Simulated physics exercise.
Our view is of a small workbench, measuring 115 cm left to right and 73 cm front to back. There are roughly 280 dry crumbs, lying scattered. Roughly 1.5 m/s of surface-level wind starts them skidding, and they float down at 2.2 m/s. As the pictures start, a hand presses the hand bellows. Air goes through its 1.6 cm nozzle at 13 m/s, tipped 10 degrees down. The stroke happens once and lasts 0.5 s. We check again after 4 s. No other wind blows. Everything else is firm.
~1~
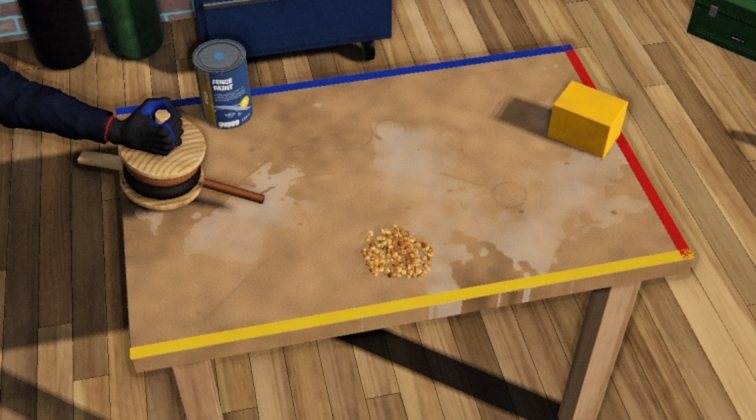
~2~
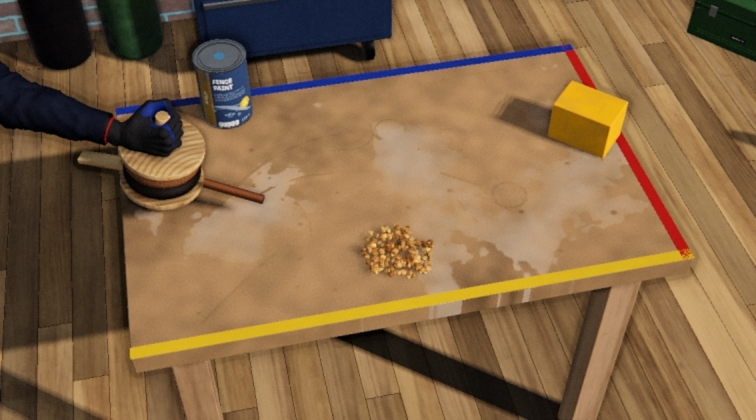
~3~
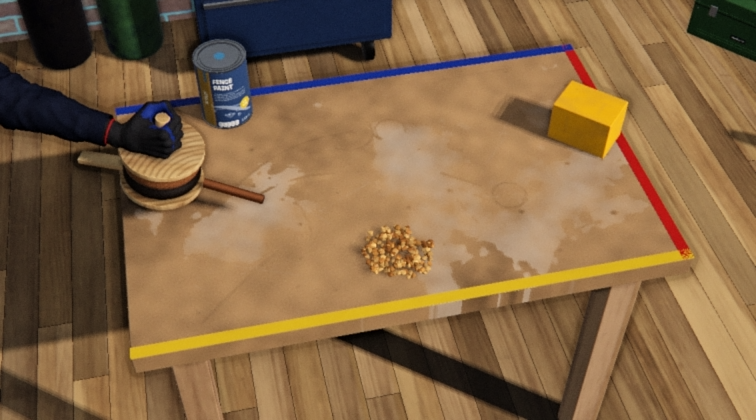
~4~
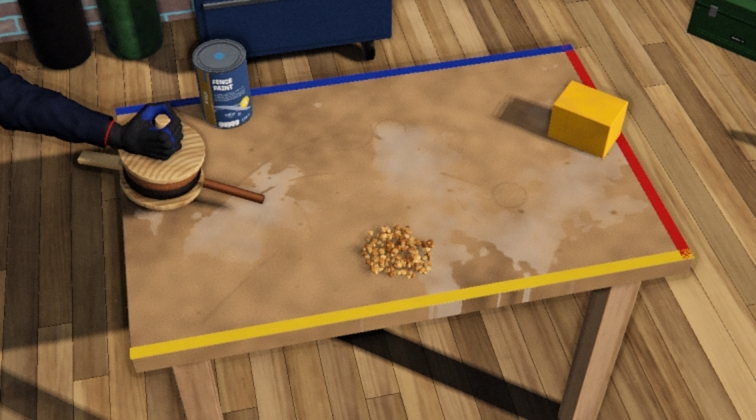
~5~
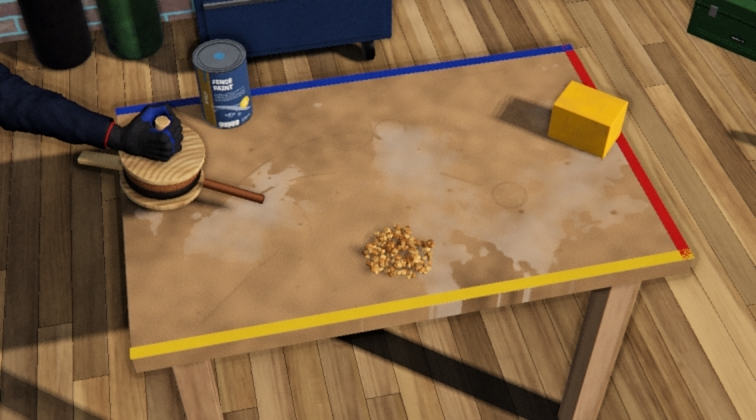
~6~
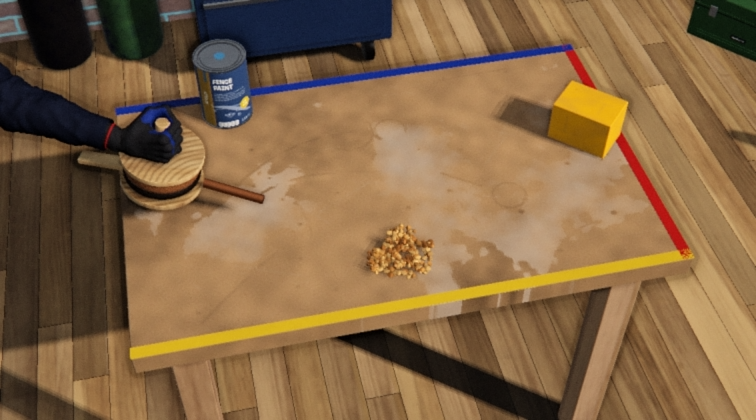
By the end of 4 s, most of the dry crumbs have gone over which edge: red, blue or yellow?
Over the yellow edge.
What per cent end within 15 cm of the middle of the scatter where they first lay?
About 5 %.
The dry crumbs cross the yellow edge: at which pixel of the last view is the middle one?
The middle of the crossings lies near (501, 293) in the last picture.
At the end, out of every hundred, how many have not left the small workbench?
Roughly 15 in a hundred.
Then, 0.6 s after the last picture, 81 % are over the yellow edge, 0 % over the blue edge and 0 % over the red edge; the middle of those left on the top is near (620, 250); 58 % are gone or lie where they will stay.
Then, 1.0 s after the last picture, 84 % are over the yellow edge, 0 % over the blue edge and 1 % over the red edge; 99 % are gone or lie where they will stay.
Then, 2.0 s after the last picture, 84 % are over the yellow edge, 0 % over the blue edge and 1 % over the red edge; 100 % are gone or lie where they will stay.
Then, 3.8 s after the last picture, at the end, 84 % are over the yellow edge, 0 % over the blue edge and 1 % over the red edge.
